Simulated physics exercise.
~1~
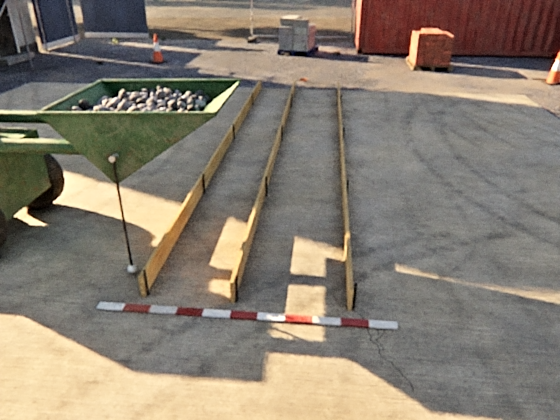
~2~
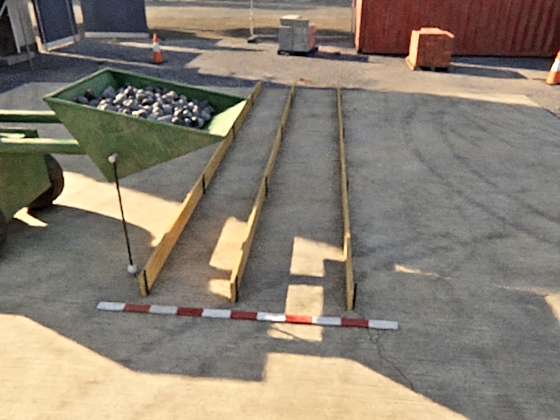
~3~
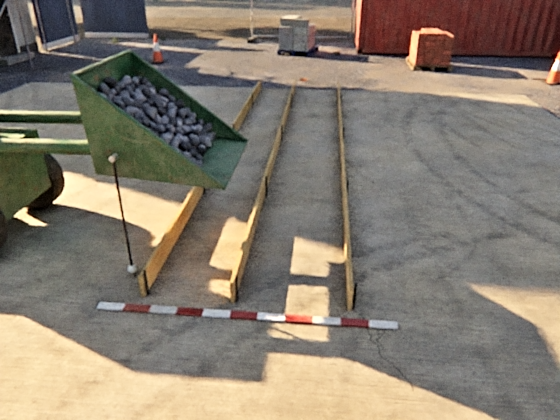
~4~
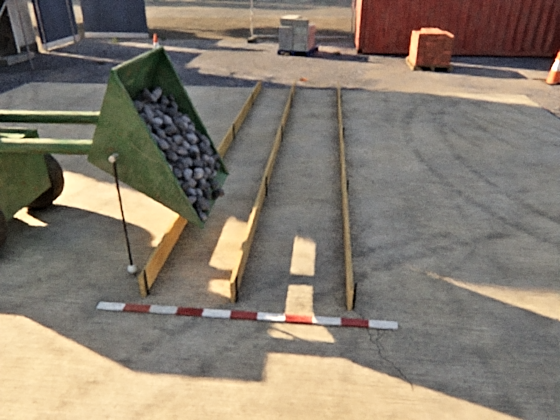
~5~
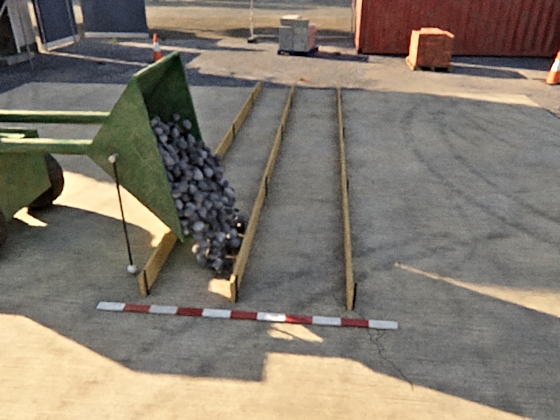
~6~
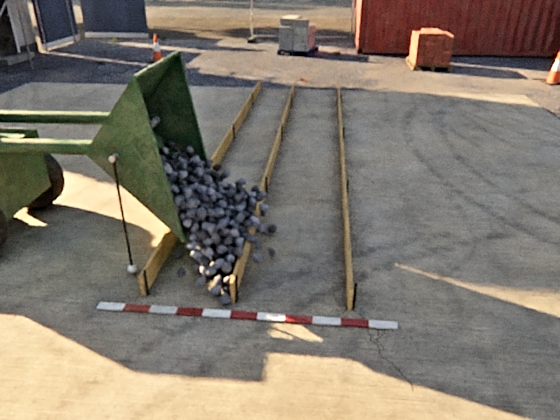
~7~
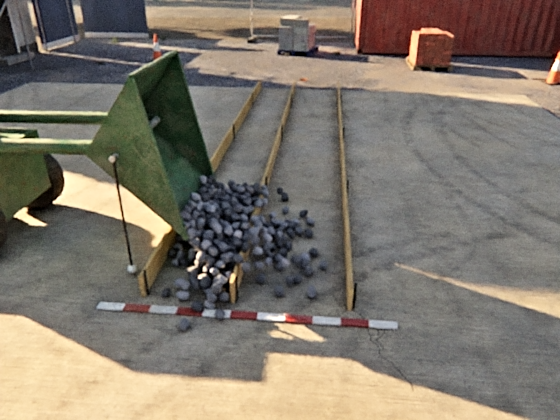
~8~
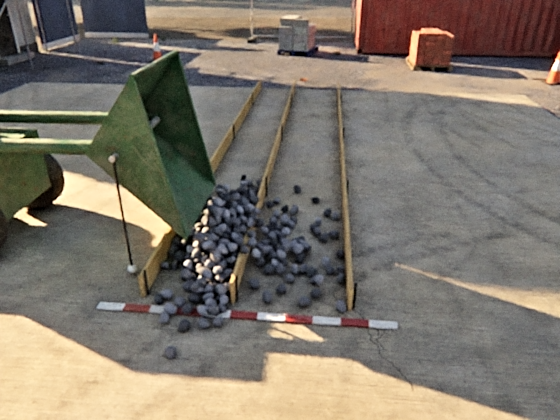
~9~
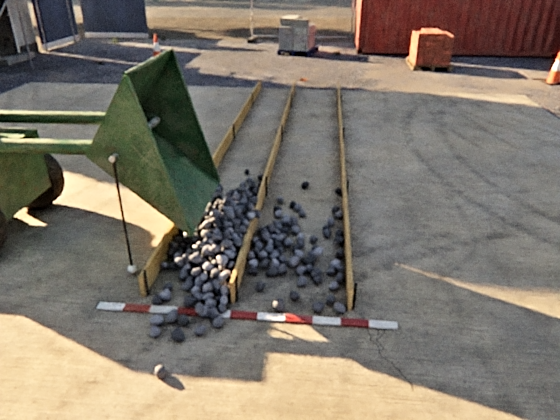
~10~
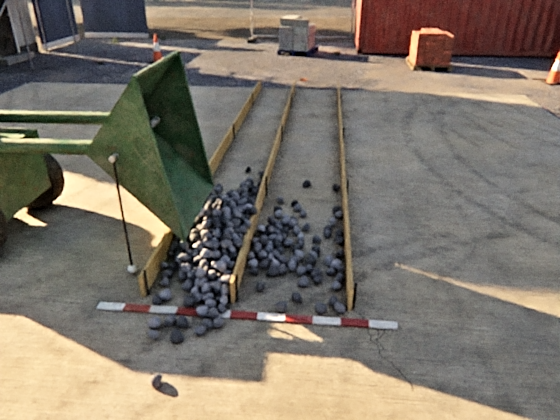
The footage shows a green loader bucket tipping steeply to the right and pouring rounded grey stones across bays between three wooden boards, then jerking slightly until empty, with most stones resting in the near bay, fewer in the far bay and some beyond the striped strip.
